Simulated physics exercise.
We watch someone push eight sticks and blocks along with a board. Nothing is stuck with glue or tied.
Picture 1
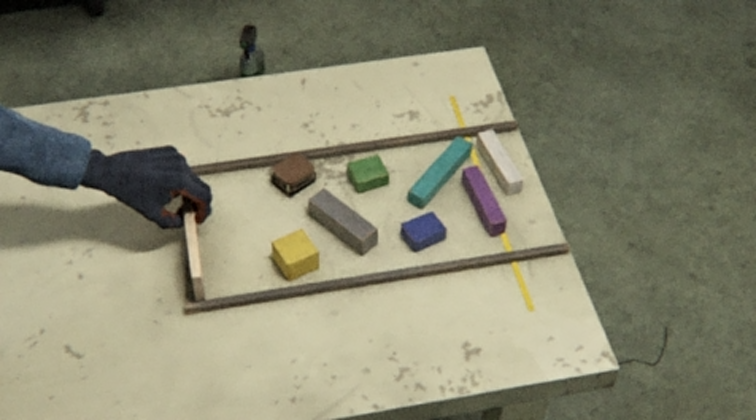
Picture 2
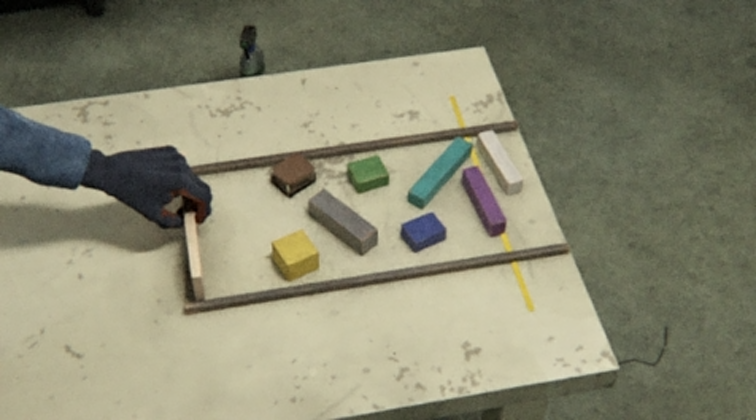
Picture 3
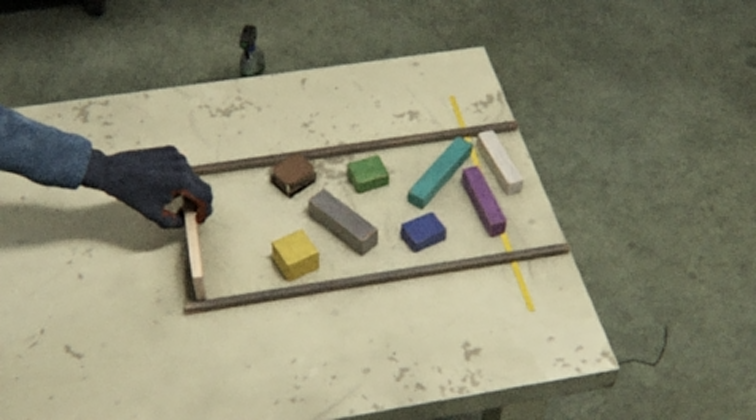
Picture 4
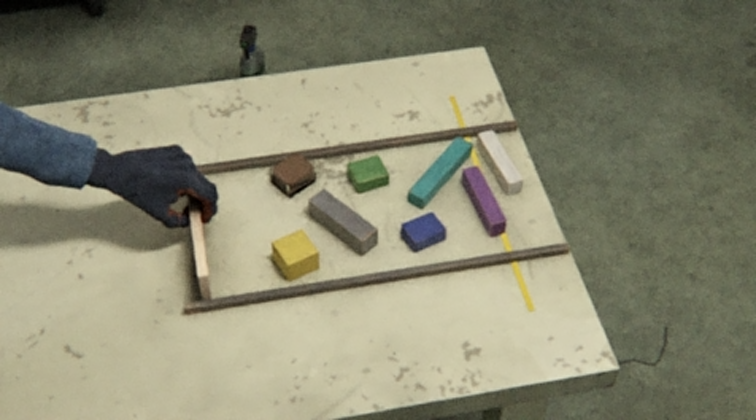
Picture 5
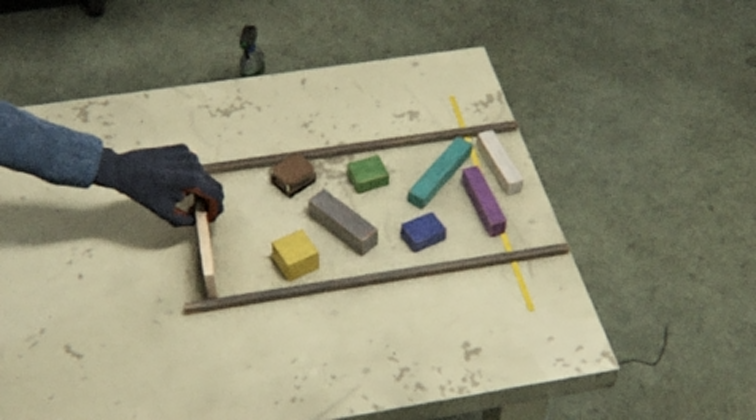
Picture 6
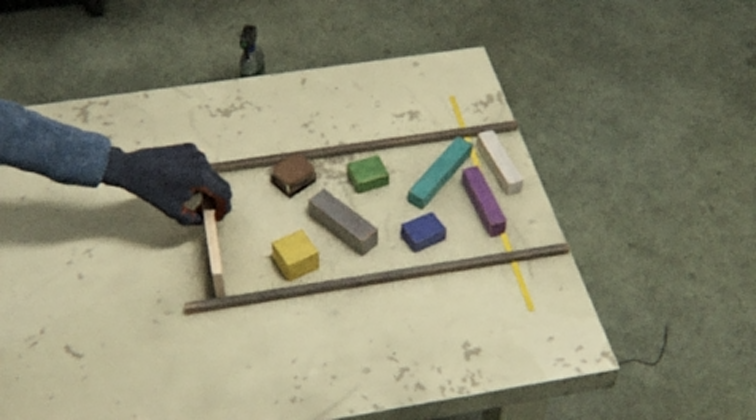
A dark-gloved hand in a blue sleeve holds a pale board upright at the left of a worn, cream-coloured table, seen from above at an angle. Between two dark rails lie brown, green, yellow, grey and blue pieces, with turquoise, purple and white bars near a yellow line at right. The hand stays nearly still, then slides the board slightly right, touching none of the pieces.
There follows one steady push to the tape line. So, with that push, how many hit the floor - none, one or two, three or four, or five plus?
I'd say three or four.
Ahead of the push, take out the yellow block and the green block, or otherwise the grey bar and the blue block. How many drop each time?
The first try gives 2, the second gives 1.
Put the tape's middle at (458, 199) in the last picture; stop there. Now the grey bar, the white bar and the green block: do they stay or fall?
The grey bar does not fall; the white bar is lost; the green block stays on.
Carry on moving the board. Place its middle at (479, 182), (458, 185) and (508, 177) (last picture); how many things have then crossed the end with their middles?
3, 1 and 5.
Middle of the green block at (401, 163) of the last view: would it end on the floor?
In the end it hangs on.
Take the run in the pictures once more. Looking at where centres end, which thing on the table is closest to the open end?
The green block is the one.
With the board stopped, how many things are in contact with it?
That number would be 3.
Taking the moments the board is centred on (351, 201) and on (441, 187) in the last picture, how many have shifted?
The first count is 5, and then it's 8.
Early on, none off yet; white bar at rest near (499, 162); purple bar at rest near (484, 201); turquoise bar at rest near (441, 172).
Finally, the number that fall off is three or four; lost, turquoise bar, purple bar and white bar.
